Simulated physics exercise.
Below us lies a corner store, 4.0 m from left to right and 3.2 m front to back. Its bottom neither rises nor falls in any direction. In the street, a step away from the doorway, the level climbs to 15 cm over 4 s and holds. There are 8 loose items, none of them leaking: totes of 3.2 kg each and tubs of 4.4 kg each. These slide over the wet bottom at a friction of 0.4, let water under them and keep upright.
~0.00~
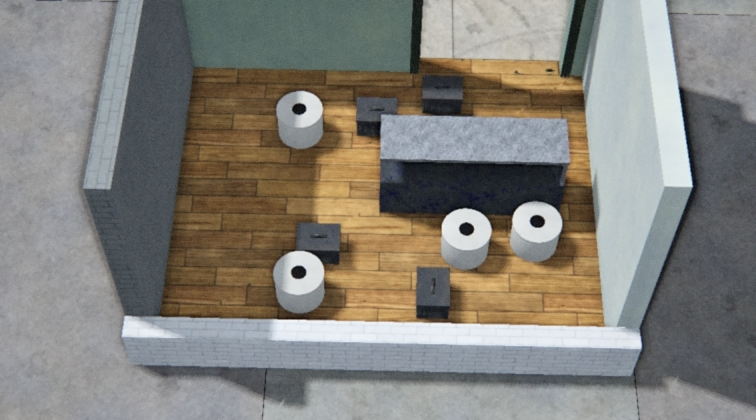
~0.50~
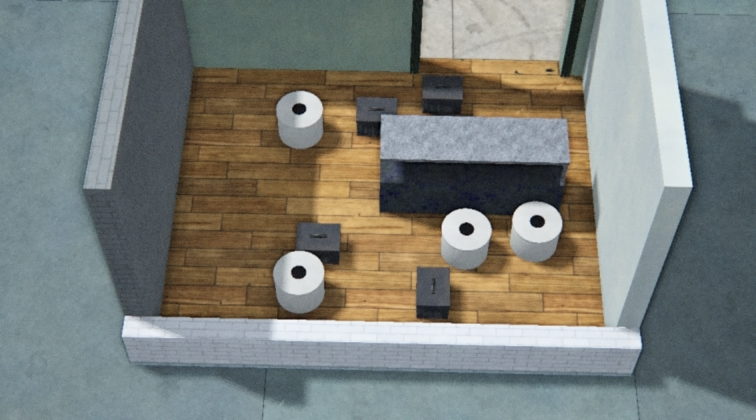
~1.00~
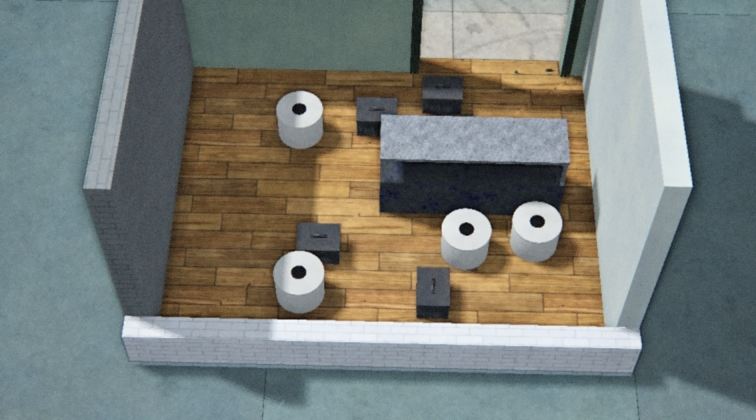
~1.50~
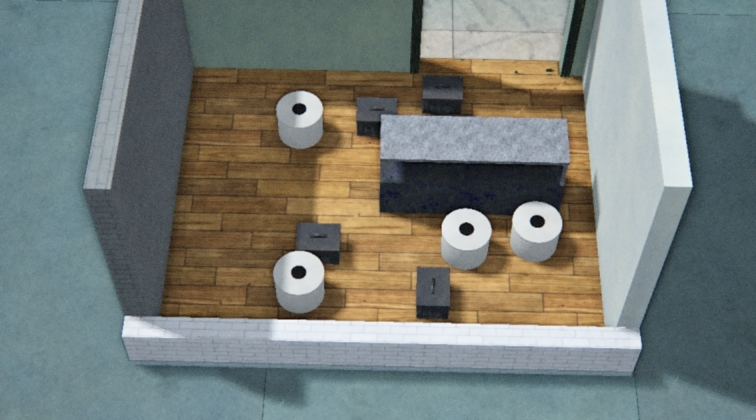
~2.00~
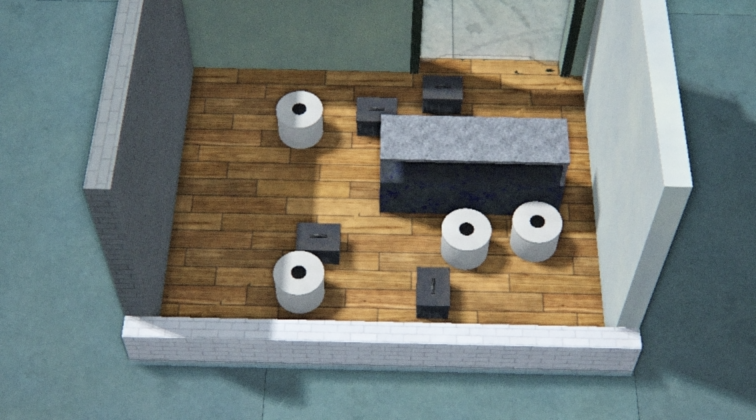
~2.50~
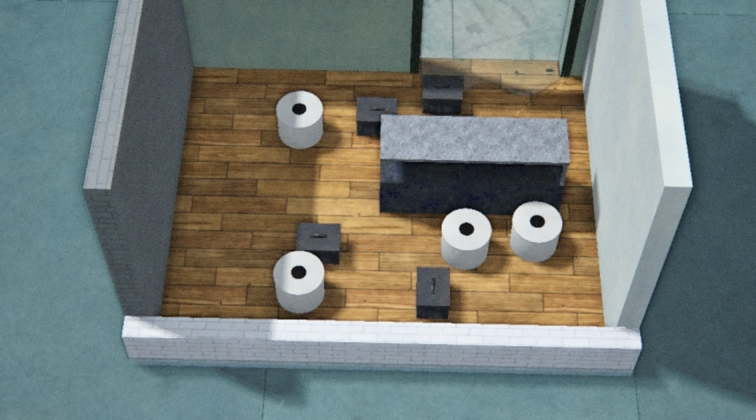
A small corner store with a plank wood floor is seen from high above, its low white brick wall nearest the viewer. Four white tubs with dark centres and four dark boxes stand around a long grey counter, with a doorway behind. The pavement outside turns from grey to blue-green, then a thin sheen slips through the doorway, while the objects and camera stay still.
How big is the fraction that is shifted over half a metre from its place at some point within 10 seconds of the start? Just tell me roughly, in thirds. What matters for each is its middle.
One third through two thirds.
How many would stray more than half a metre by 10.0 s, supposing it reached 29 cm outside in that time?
In that case the number is 6.
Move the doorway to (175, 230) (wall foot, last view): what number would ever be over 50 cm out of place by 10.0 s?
Then it comes to 7 of them.
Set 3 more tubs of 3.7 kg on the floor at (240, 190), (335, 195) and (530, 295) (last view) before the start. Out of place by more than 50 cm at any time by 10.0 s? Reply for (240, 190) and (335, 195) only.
In that order: Beyond the mark, within the mark.
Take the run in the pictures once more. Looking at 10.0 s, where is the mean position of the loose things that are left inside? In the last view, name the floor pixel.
Around (325, 230).
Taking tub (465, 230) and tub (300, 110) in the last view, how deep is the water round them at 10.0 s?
First roughly 2 cm, second roughly 11 cm.
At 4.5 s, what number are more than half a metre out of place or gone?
That would be 1.
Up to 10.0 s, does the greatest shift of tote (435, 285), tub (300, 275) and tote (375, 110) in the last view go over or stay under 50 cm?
Taking them in turn, the first is beyond the limit, the second within the limit and the third beyond the limit.
After 3.5 s 0 of 8 are over 50 cm from their spots; 0 afloat.
After 4.5 s 1 of 8 are over 50 cm from their spots; 0 afloat.
After 7.0 s 3 of 8 are over 50 cm from their spots; 1 afloat.
After 10.0 s 4 of 8 are over 50 cm from their spots, and 4 have been at some point; 6 afloat.
